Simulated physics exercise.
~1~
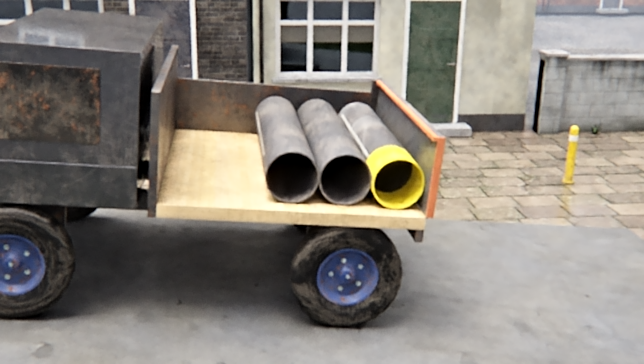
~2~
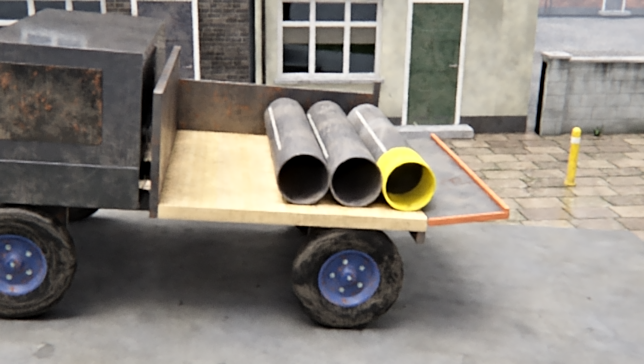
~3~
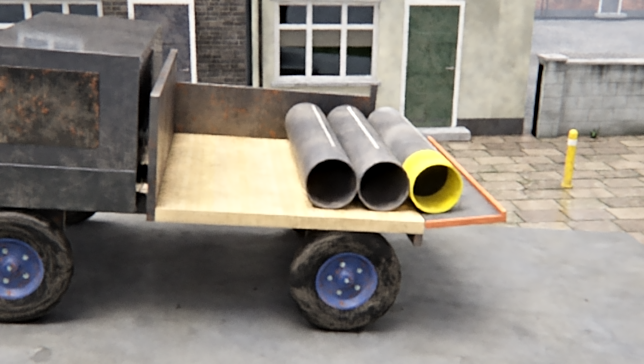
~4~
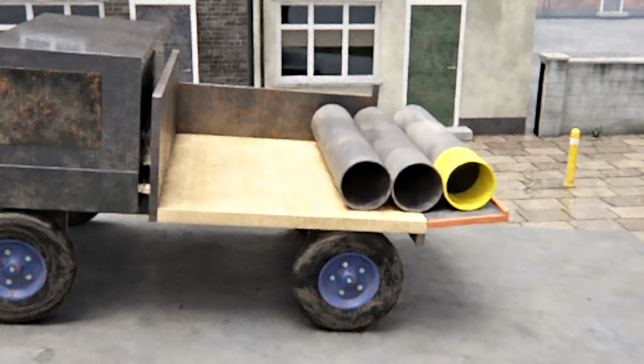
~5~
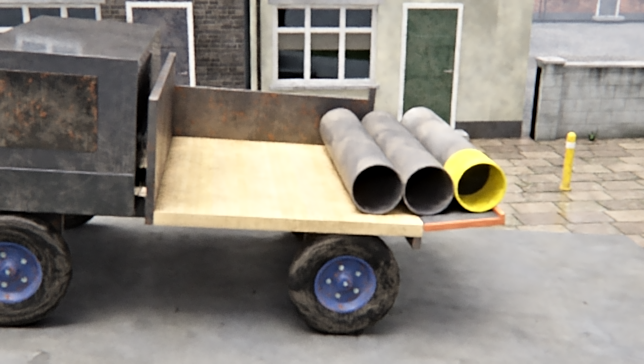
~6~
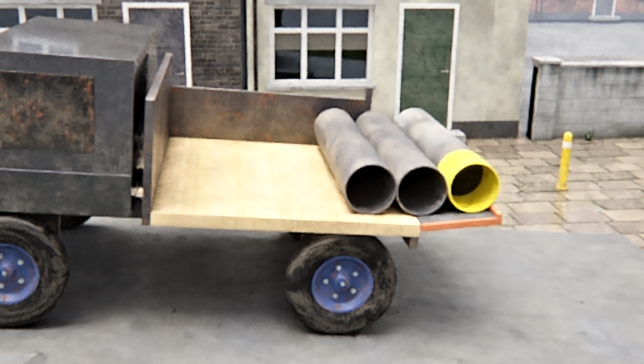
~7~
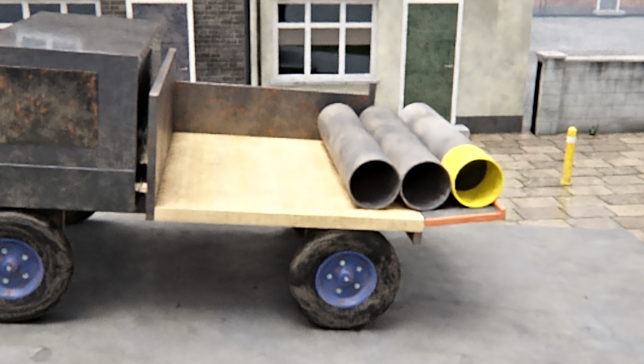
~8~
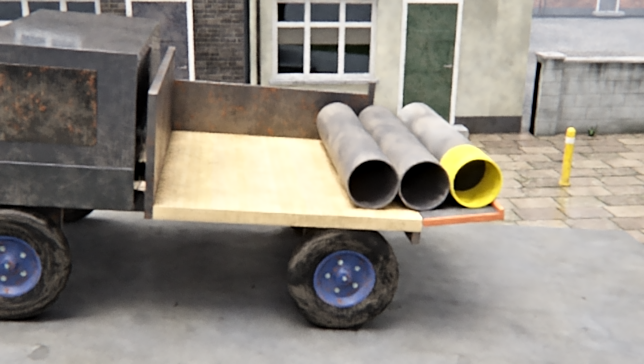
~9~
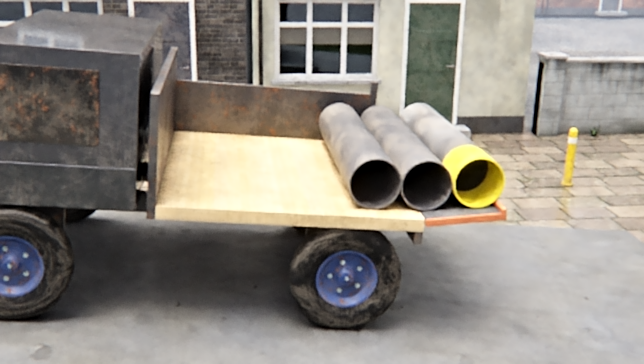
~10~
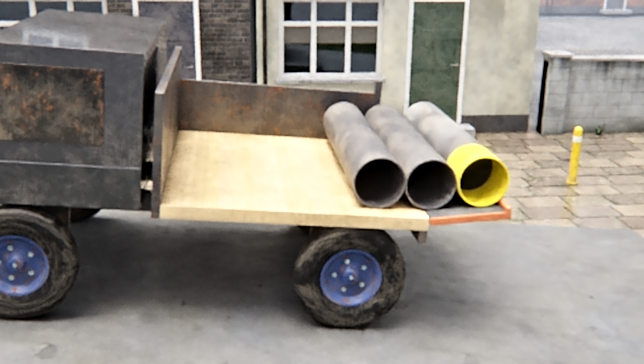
At the start, three hollow pipes, two grey and one yellow at its open end, lie side by side against the closed tailgate of a truck's bed, with buildings and a paved yard behind. The tailgate swings down to the right and stops, leaving the rear of the bed open. The pipes roll to the right together, the yellow one leading, and it passes from the bed onto the lowered gate. They slow near the gate's outer edge and shift back very slightly. At the end, the yellow pipe rests on the tailgate with the grey ones beside it, and none has fallen.
